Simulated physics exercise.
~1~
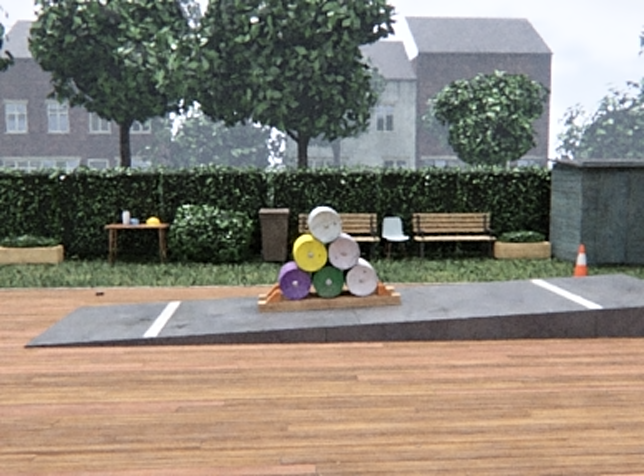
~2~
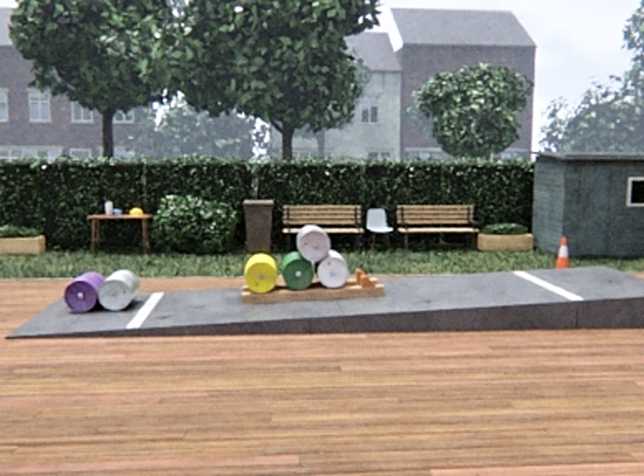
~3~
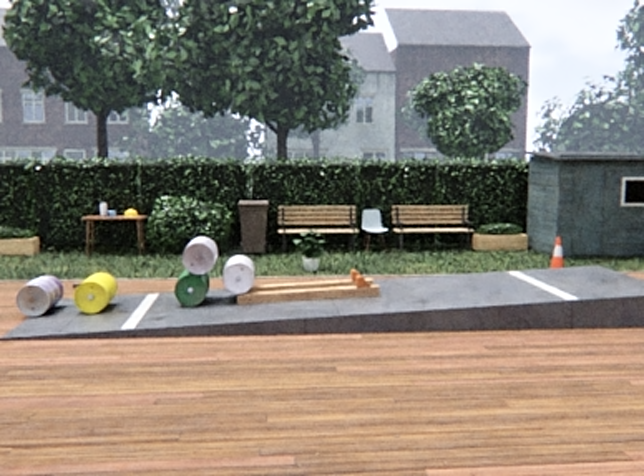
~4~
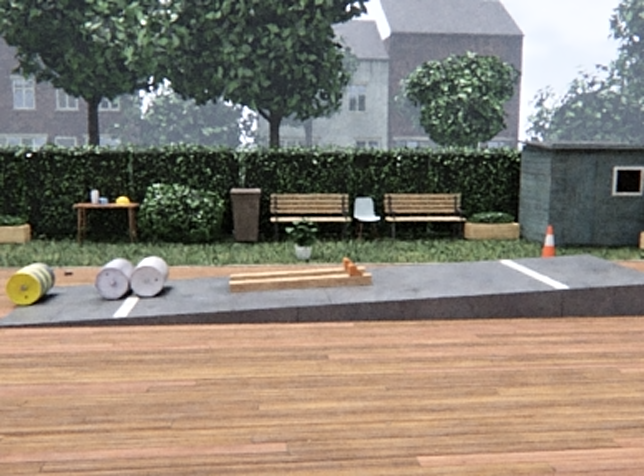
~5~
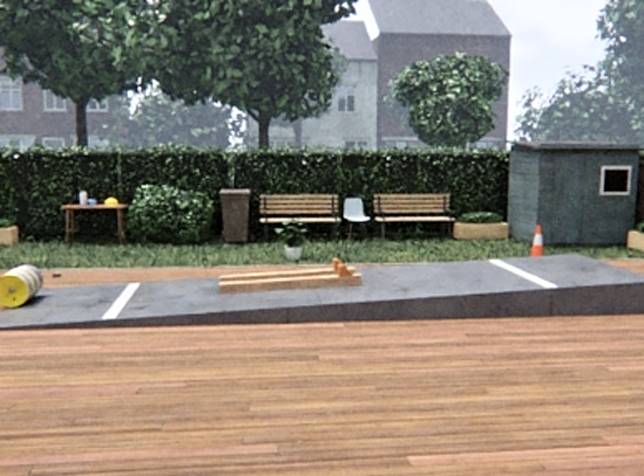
A pyramid of stacked kegs collapses and rolls left down the ramp past a line.
